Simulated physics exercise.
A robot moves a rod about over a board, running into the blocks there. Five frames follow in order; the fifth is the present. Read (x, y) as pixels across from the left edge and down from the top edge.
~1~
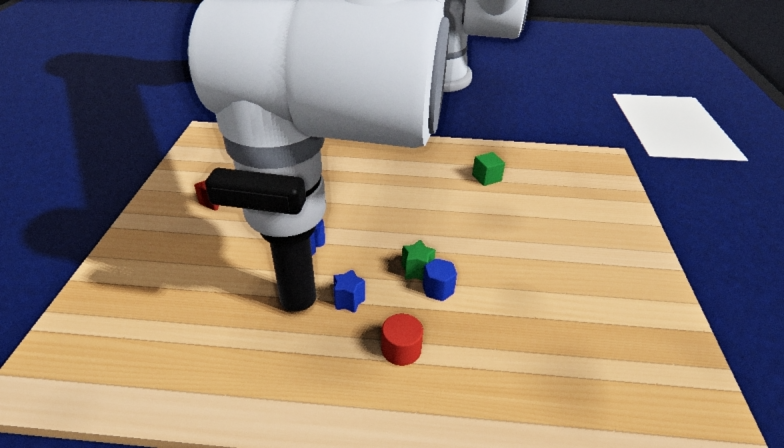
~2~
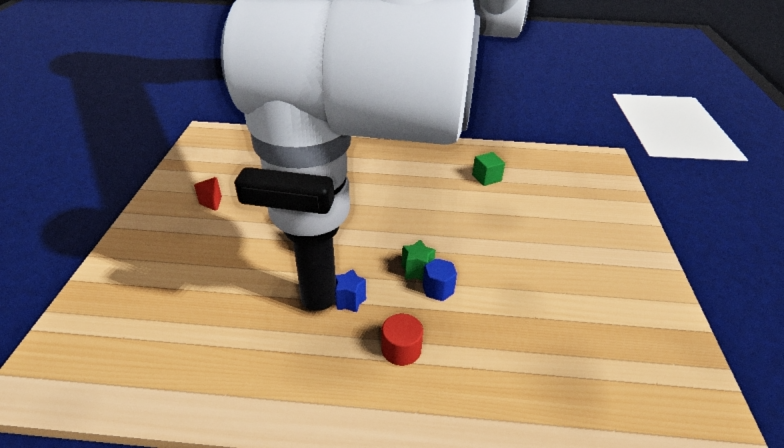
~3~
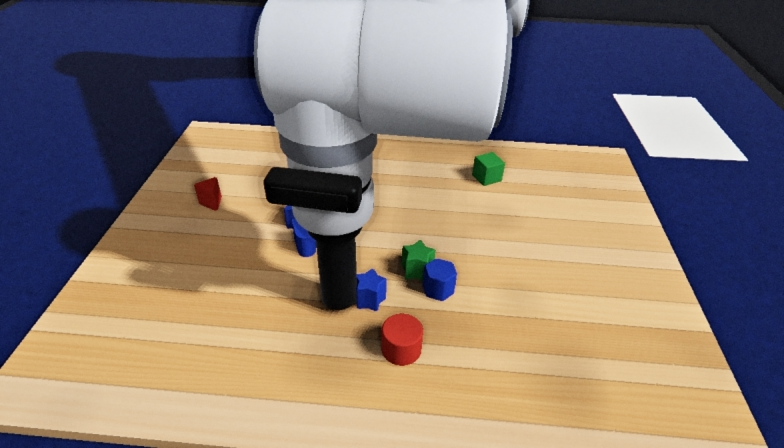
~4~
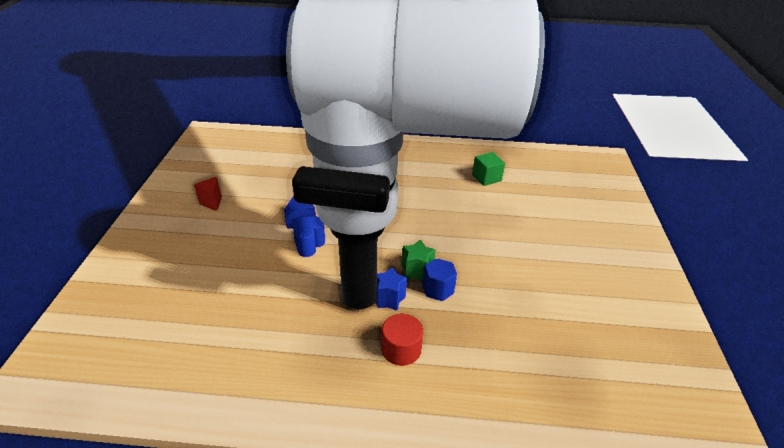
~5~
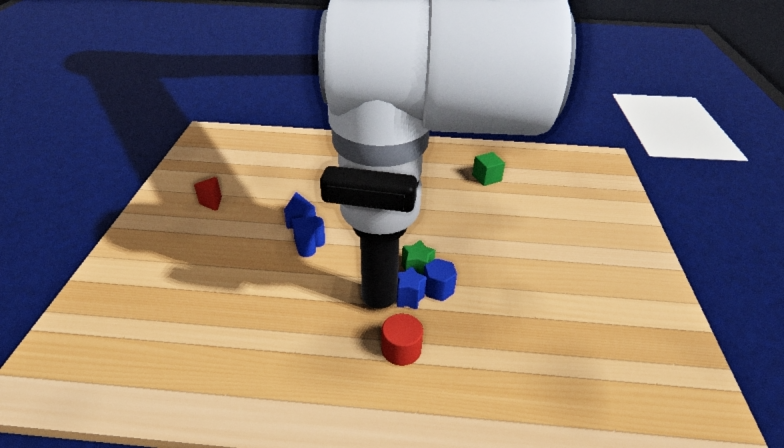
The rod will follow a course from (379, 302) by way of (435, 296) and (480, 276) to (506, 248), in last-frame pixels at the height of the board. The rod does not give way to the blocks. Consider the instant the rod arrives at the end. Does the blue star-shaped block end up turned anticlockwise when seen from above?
No, that is not how it ends up.
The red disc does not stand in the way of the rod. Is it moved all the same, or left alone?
The block you're asking about stays where it is.
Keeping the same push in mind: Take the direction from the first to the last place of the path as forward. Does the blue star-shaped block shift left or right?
Over to the right.
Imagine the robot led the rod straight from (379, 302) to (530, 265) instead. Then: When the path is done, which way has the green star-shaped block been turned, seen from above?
That block twists counter-clockwise.
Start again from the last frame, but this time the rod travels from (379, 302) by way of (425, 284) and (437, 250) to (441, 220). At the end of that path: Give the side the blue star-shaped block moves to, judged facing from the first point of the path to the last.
The shift is to the right of that direction.
The first path, step by step. One third of the way, rod at (436, 290); blue star-shaped block at (468, 274); blue hexagon at (484, 257), turned 60° anticlockwise.
Two thirds of the way, rod at (481, 270); blue star-shaped block at (509, 271), turned 55° clockwise; blue hexagon at (512, 247), turned 115° anticlockwise.
At the end, rod at (507, 242); red disc not moved; blue star-shaped block at (510, 270), turned 65° clockwise; green star-shaped block not moved; blue hexagon at (541, 234), turned 30° anticlockwise.
